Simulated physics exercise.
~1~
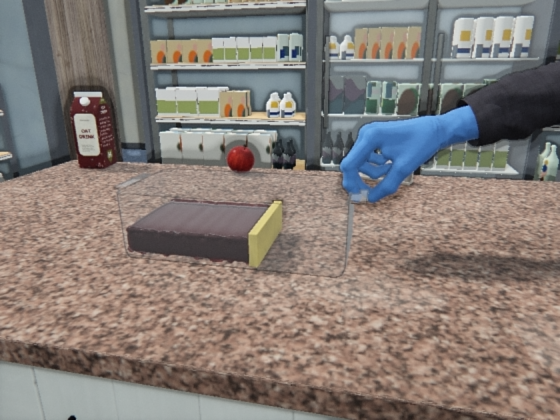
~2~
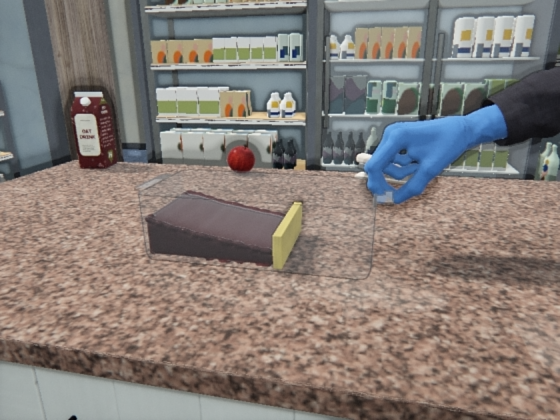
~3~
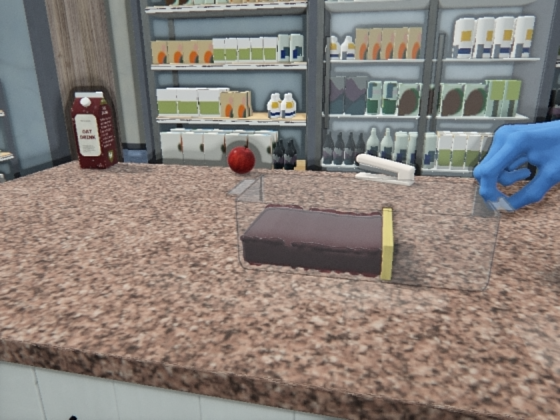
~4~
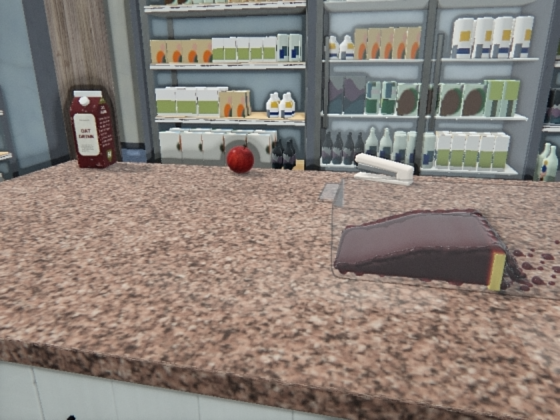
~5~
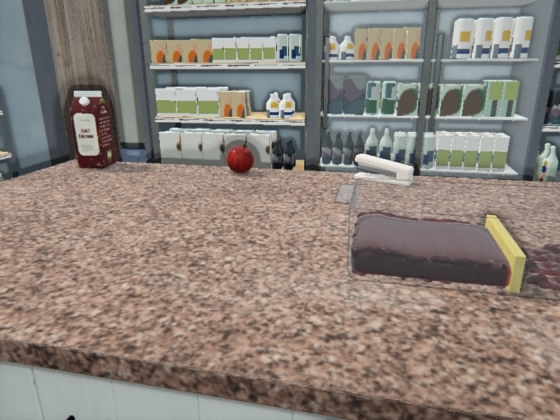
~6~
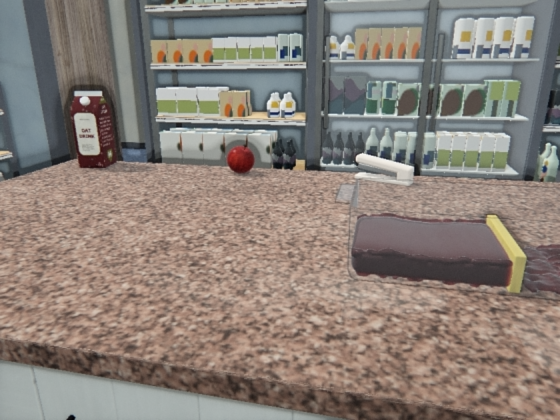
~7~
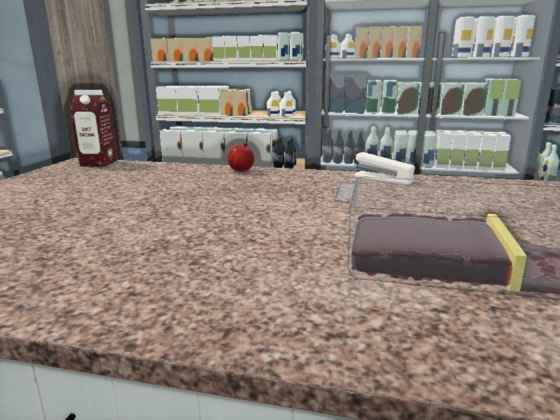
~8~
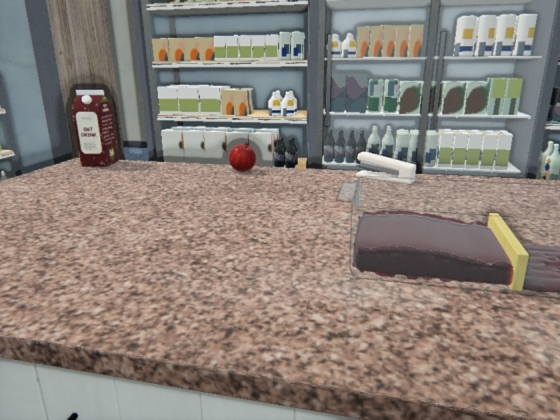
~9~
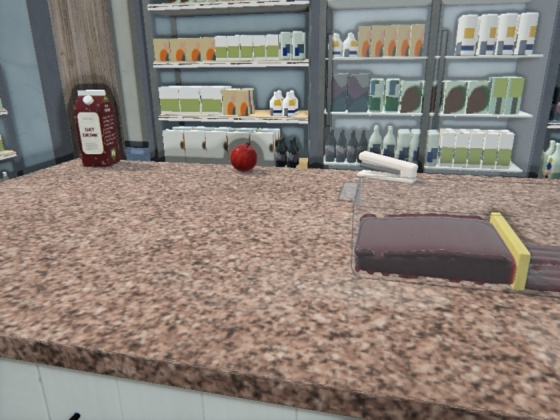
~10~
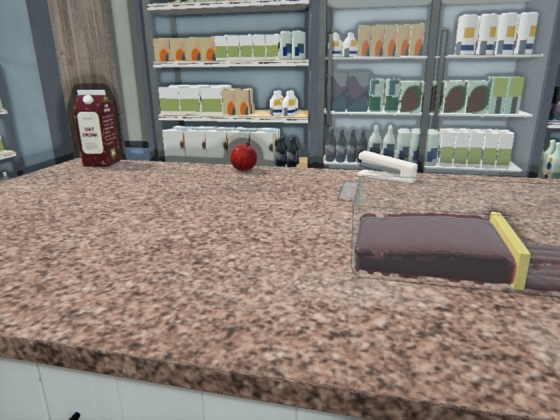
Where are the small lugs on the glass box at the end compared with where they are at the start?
The lugs are further to the right at the end, having moved along the counter with the glass box.
